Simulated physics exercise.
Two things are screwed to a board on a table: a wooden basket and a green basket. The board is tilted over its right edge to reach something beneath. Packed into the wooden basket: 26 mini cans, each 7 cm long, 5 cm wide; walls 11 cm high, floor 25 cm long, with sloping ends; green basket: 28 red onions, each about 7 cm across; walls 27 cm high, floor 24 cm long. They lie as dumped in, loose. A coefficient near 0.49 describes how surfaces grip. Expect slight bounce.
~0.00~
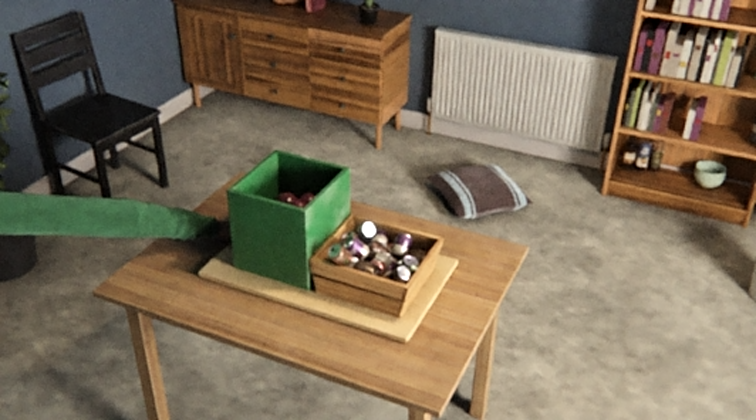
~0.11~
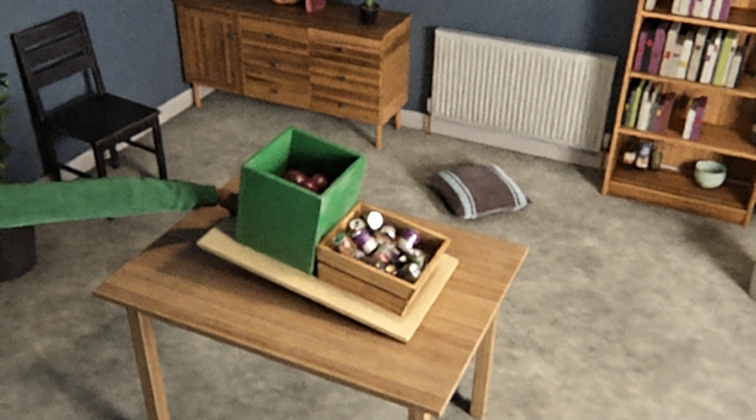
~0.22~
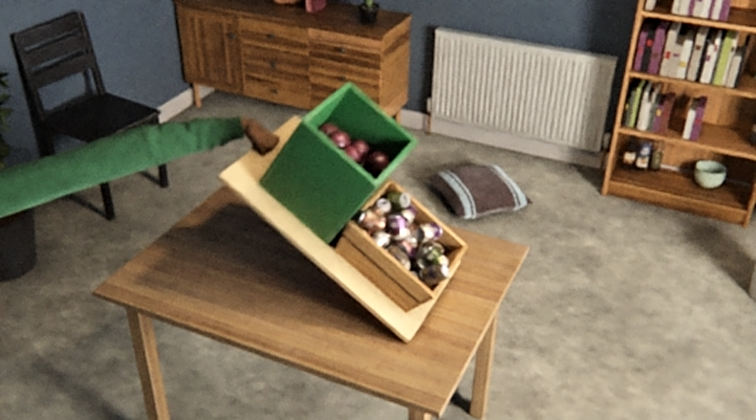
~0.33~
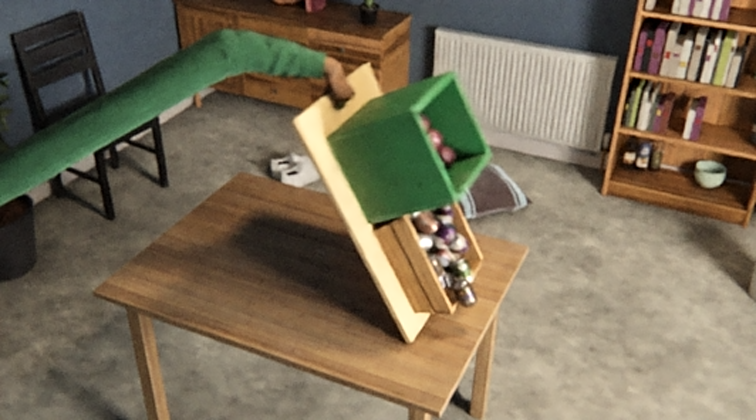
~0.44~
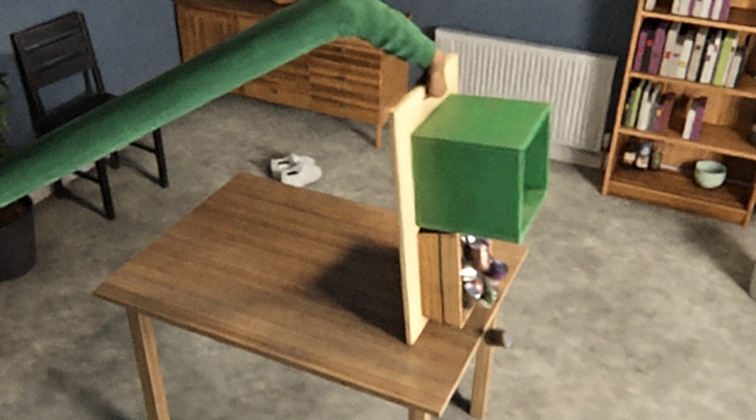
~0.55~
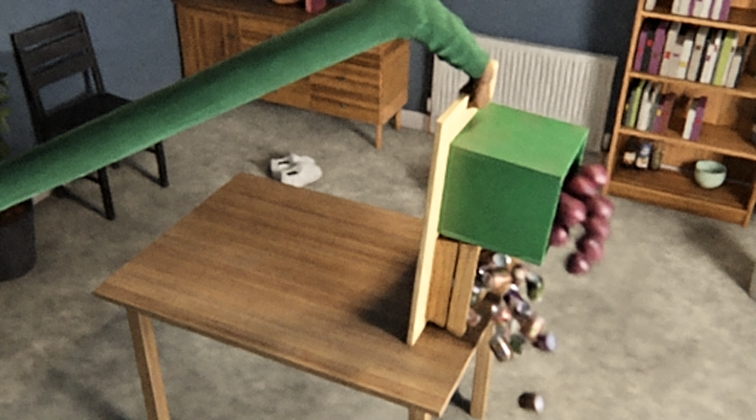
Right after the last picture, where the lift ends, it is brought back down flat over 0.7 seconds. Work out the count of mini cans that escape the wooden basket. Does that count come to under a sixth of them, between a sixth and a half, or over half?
Bet it keeps below half of them inside.
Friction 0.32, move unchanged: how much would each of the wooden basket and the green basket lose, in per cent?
Then the wooden basket sheds 100 per cent, while the green basket sheds 100 per cent.
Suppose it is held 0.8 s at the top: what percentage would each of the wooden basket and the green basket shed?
Wooden basket 100%, green basket 100%.
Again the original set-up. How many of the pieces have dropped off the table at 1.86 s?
The number is close to 50.
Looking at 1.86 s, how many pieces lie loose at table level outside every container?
Around 0 of them.
After 0.76 s, tilt 74°; 22 of 26 out of the wooden basket and 28 of 28 out of the green basket.
After 1.02 s, tilt 24°; 22 of 26 out of the wooden basket and 28 of 28 out of the green basket.
After 1.39 s, tilt 0°; 22 of 26 out of the wooden basket and 28 of 28 out of the green basket.
When it is over (at 1.86 s), 22 of 26 out of the wooden basket and 28 of 28 out of the green basket. Asked share, 22 of 26, 85 per cent.
